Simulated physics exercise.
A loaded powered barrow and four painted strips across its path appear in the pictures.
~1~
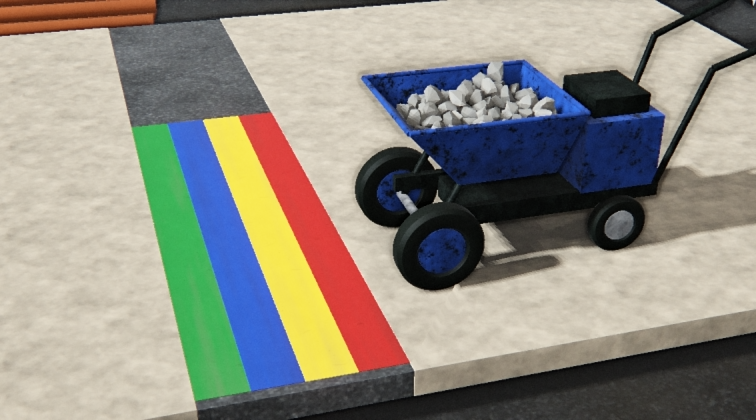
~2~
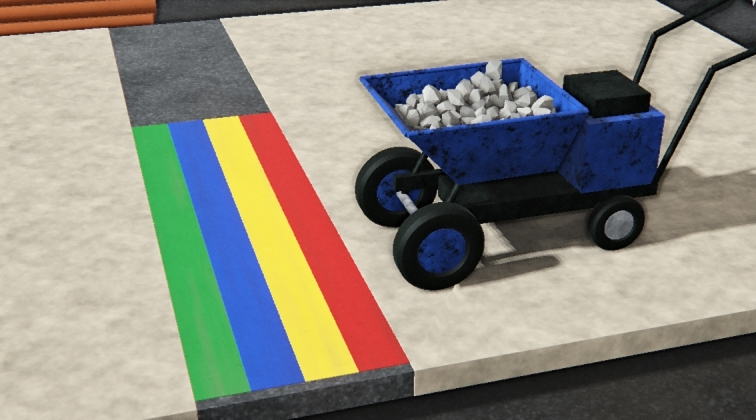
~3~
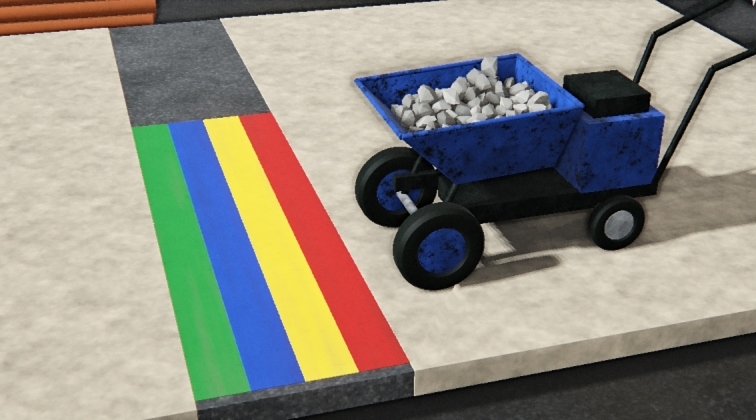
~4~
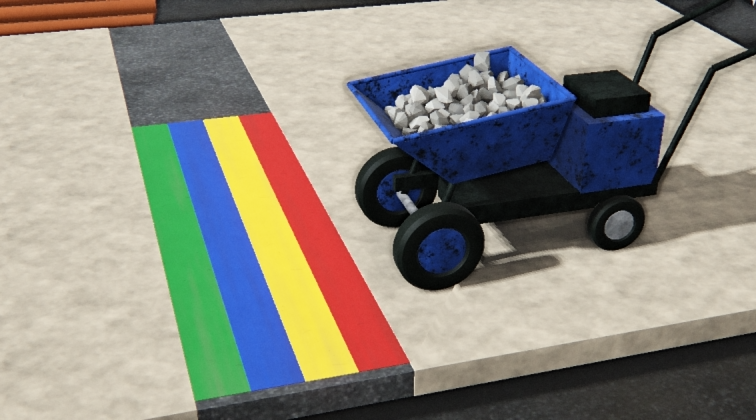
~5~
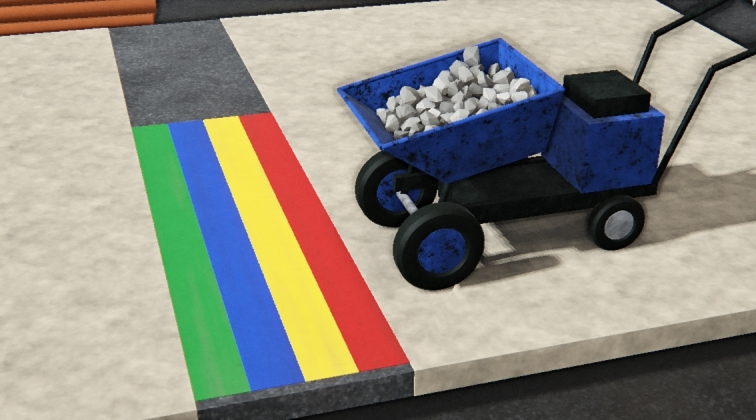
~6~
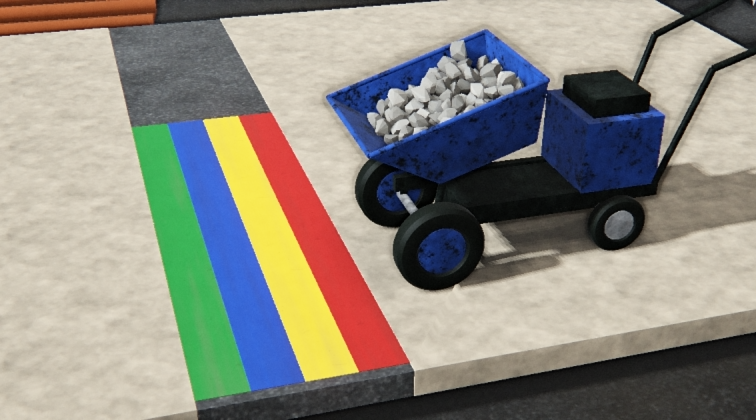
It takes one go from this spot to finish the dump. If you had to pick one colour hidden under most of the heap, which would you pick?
I would pick blue.
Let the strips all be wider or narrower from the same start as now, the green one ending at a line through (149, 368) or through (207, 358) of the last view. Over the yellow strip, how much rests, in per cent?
I'd estimate some 30 per cent, and then some 10 per cent.
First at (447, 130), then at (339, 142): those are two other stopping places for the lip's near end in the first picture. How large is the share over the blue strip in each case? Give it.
Roughly 20 and 10 percent respectively.
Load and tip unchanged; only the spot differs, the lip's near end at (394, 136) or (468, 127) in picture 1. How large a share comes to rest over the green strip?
It comes out near 30 in a hundred for the first and near 10 in a hundred for the second.
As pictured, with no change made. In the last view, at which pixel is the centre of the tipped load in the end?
I'd mark it at roughly (238, 273).
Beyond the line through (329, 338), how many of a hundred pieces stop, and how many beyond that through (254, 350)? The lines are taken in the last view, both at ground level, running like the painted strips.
About 80 percent, then about 40 percent.
Shortly afterwards, skip tipped steeply; the whole lot in the skip.
Next, skip tipped right over; near two thirds in the skip; a little over the yellow strip; near a quarter over the blue strip; only a few falling.
Some moments later, skip tipped right over; near a quarter in the skip; near a quarter over the yellow strip; near a third over the blue strip; near a quarter over the green strip; a little off the paint.
In the end, skip tipped right over; near a quarter in the skip; none at all over the red strip; near a quarter over the yellow strip; near a third over the blue strip; near a quarter over the green strip; a little off the paint.
